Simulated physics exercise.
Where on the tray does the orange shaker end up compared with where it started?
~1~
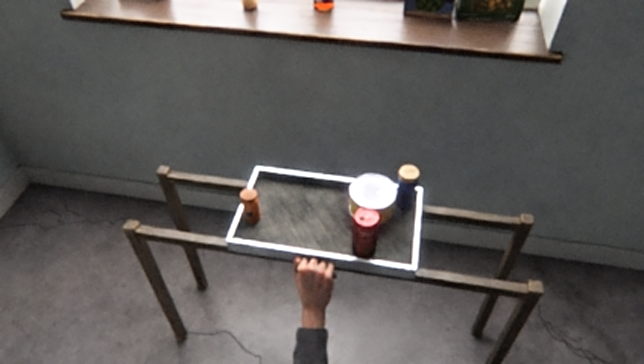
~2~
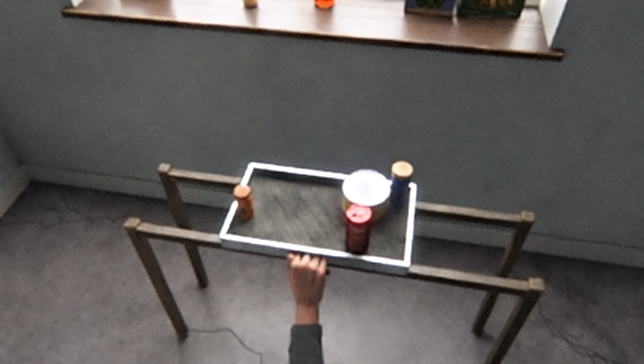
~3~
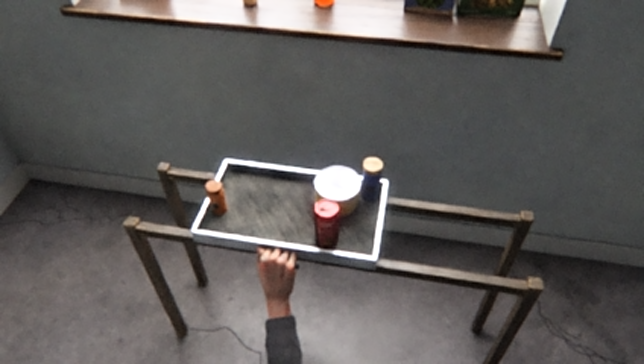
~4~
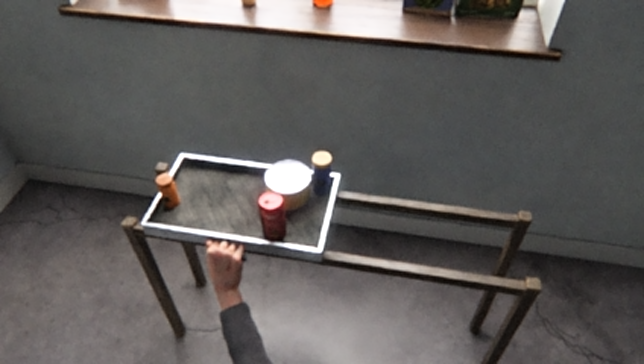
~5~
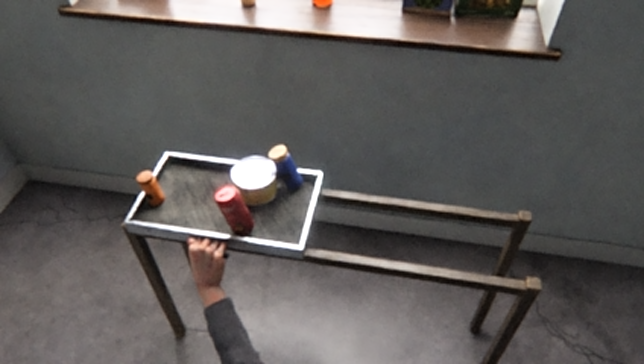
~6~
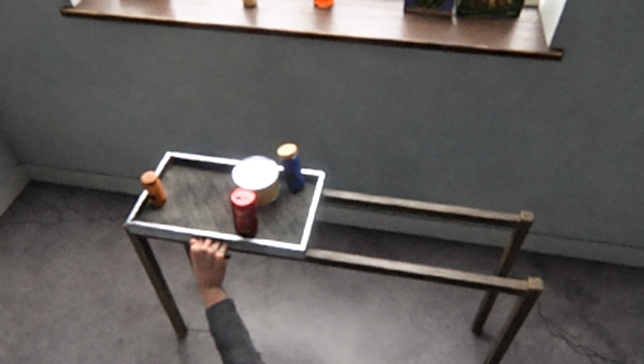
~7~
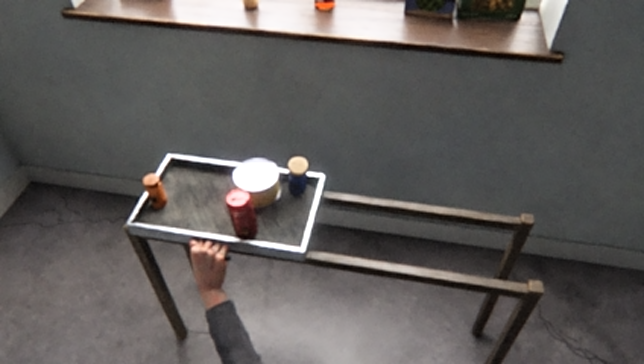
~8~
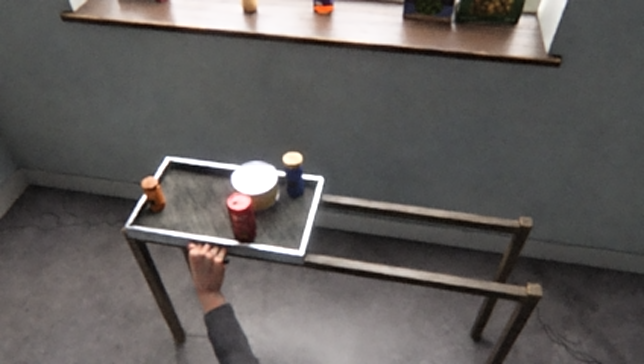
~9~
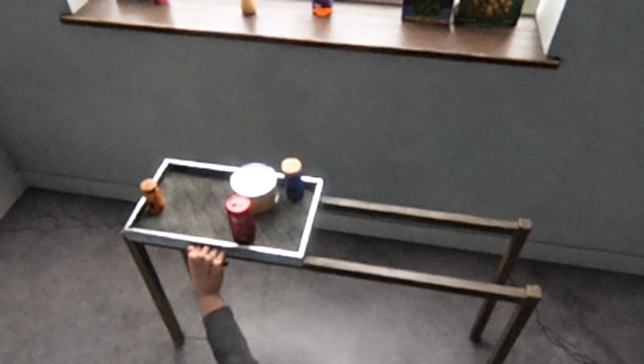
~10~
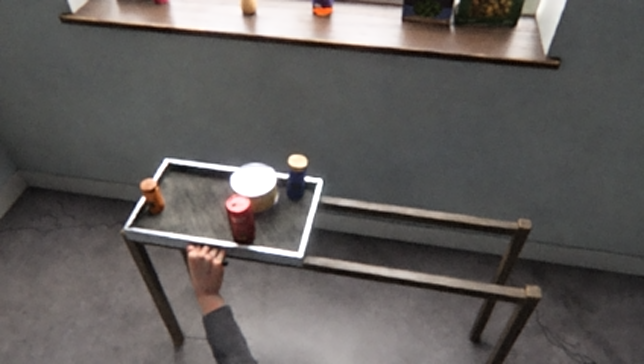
It ends up in the same spot, still standing upright near the left edge of the tray.
